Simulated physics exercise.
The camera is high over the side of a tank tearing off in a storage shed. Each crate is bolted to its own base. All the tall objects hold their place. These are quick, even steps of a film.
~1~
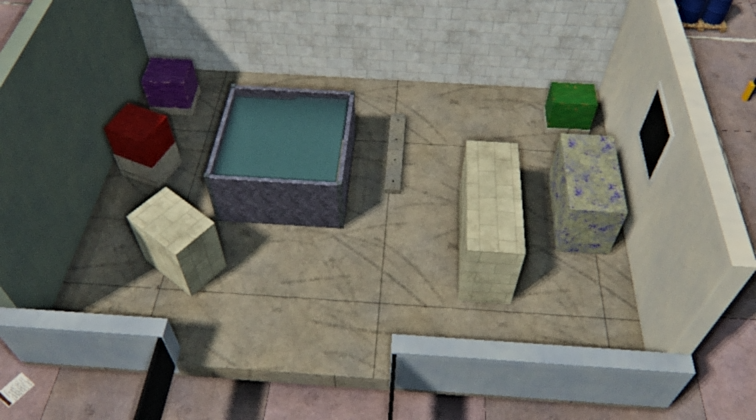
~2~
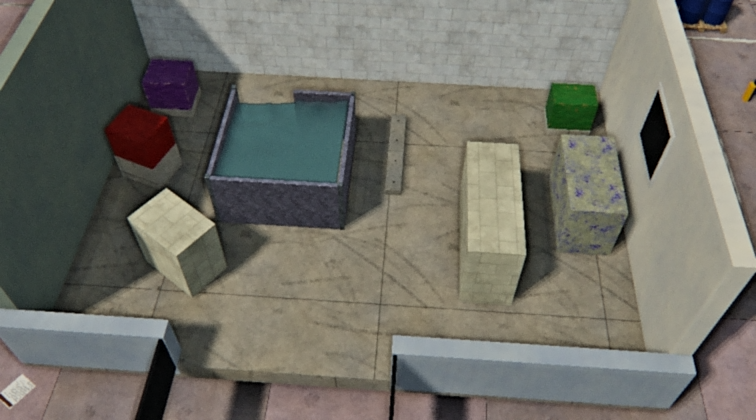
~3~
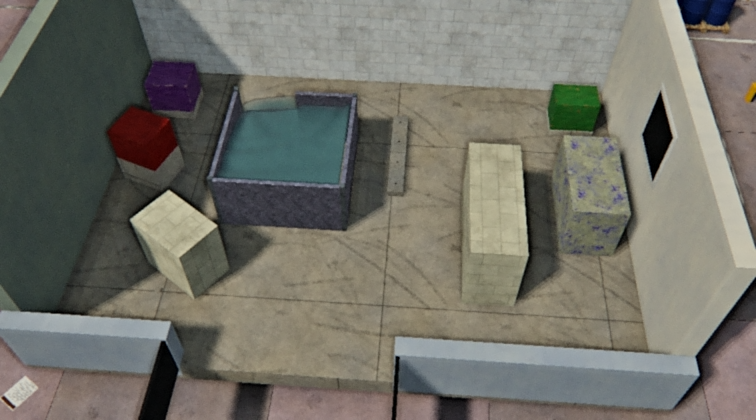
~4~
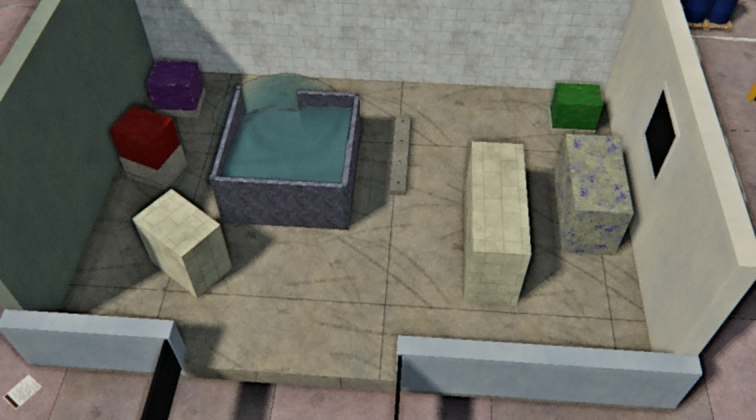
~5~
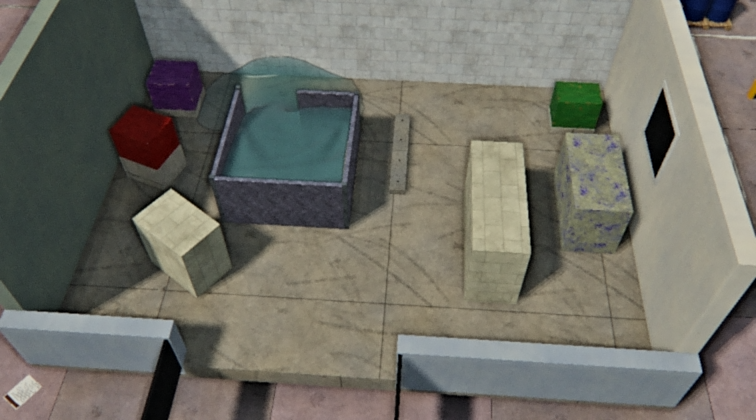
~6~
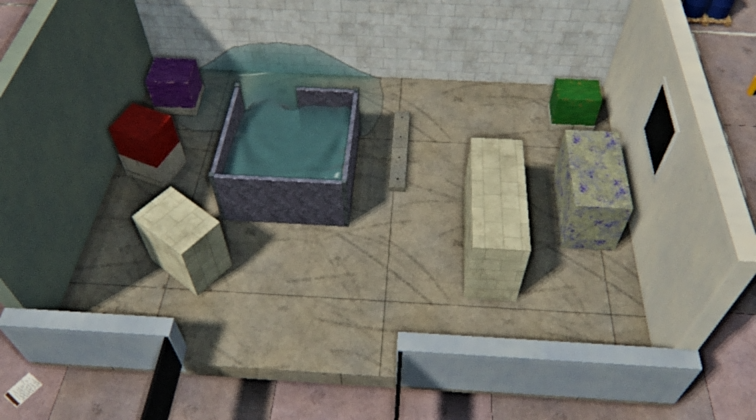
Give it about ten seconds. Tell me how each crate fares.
The red crate keeps dry; the green crate is soaked; the purple crate is soaked.
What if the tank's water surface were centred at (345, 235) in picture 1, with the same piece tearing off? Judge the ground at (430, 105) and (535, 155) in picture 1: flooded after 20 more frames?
As listed: Wet, covered.
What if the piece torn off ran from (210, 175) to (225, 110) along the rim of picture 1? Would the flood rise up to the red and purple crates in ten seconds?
Then: The red crate takes water; the purple crate takes water.
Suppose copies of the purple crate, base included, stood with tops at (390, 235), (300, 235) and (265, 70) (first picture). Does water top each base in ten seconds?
As listed: Is spared, remains dry, is topped.
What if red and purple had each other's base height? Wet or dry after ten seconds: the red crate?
My reading: The red one is wetted.
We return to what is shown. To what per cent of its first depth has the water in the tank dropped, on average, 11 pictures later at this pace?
Near 48 in a hundred.
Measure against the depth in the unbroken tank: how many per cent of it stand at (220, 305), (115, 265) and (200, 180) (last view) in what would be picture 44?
Roughly 4, 8 and 10 per cent, in turn.
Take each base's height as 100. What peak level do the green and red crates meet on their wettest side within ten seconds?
Roughly 190 per cent, then 60 per cent.
A moment on, water covers 15 % of the floor; the red crate not reached, the green crate not reached, the purple crate water round its plinth.
Next, water covers 35 % of the floor; the red crate water round its plinth, the green crate water round its plinth, the purple crate water round its plinth.
Then, water covers 60 % of the floor; the red crate water round its plinth, the green crate water round its plinth, the purple crate water round its plinth.
Later, water covers 90 % of the floor; the red crate water round its plinth, the green crate water round its plinth, the purple crate water round its plinth.
In the end, water covers 100 % of the floor; the red crate stayed above the water, the green crate was topped, the purple crate was topped.
